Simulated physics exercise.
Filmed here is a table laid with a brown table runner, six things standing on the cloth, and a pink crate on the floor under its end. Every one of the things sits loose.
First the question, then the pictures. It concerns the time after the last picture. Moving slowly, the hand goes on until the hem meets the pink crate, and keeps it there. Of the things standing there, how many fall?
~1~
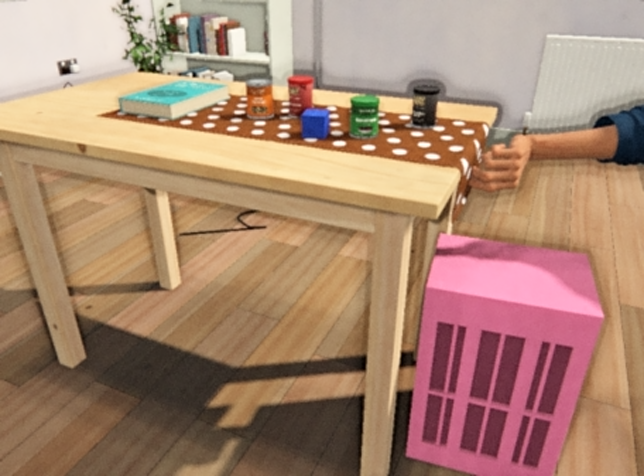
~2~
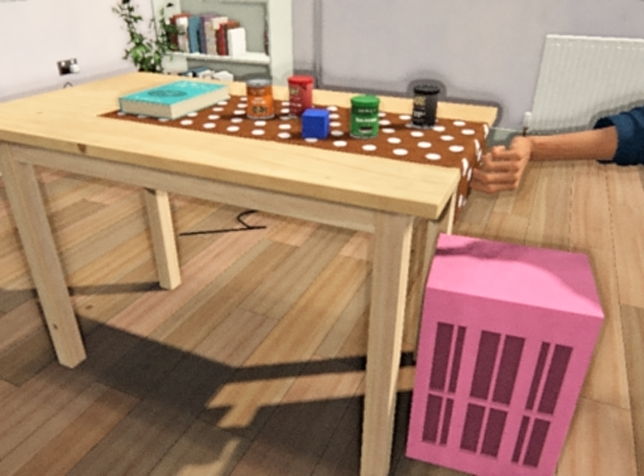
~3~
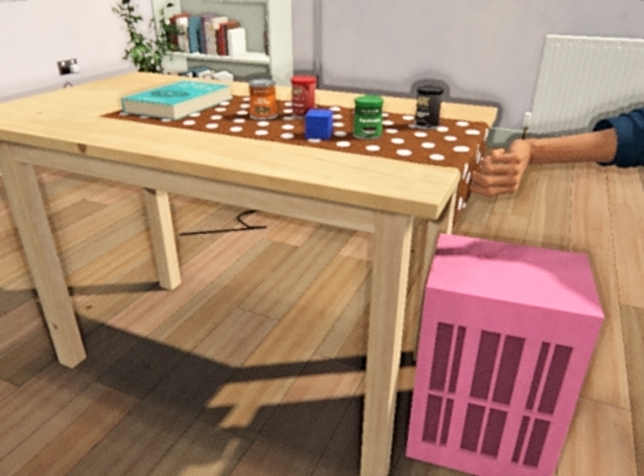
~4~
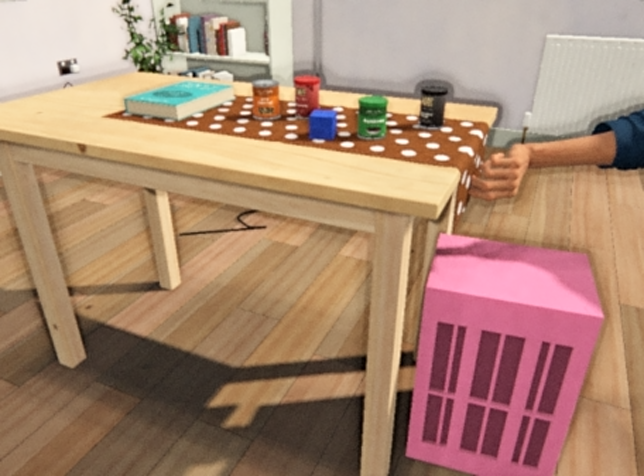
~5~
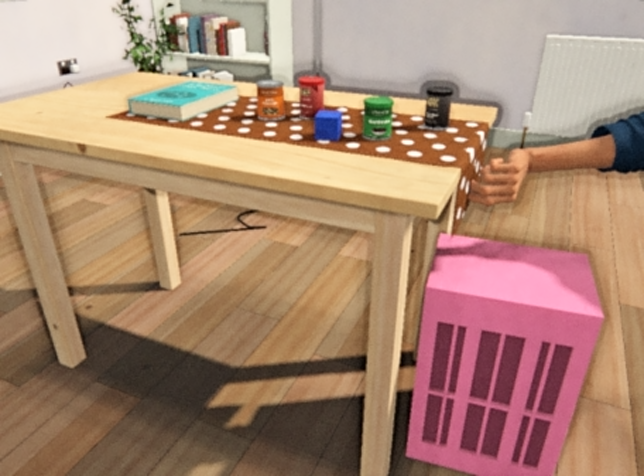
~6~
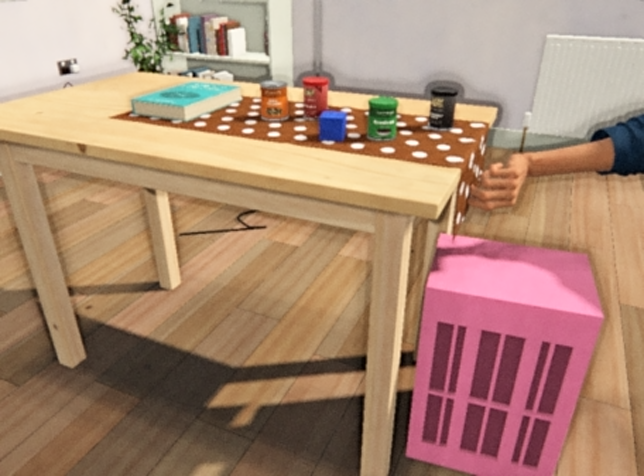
A single one.
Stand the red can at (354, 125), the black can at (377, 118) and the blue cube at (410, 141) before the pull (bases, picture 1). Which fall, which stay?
In the end the red can rides it out, while the black can rides it out and the blue cube gets dislodged.
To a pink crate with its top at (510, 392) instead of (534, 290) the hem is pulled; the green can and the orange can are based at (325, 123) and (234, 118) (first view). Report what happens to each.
Green can is gone, orange can stays.
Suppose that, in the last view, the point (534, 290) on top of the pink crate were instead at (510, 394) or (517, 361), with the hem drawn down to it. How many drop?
Counts: 4 / 3.
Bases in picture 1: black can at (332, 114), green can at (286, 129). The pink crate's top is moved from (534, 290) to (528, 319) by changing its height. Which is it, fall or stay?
The black can? Safe. The green can? Safe.
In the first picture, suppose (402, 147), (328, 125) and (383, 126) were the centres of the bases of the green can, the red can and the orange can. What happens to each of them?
Here's how it goes: The green can leaves the top, the red can remains in place and the orange can remains in place.
Early on, hem on the crate; all still up.
Midway, hem on the crate; black can gone.
Finally, hem on the crate; black can gone. The count of fallen things is one.
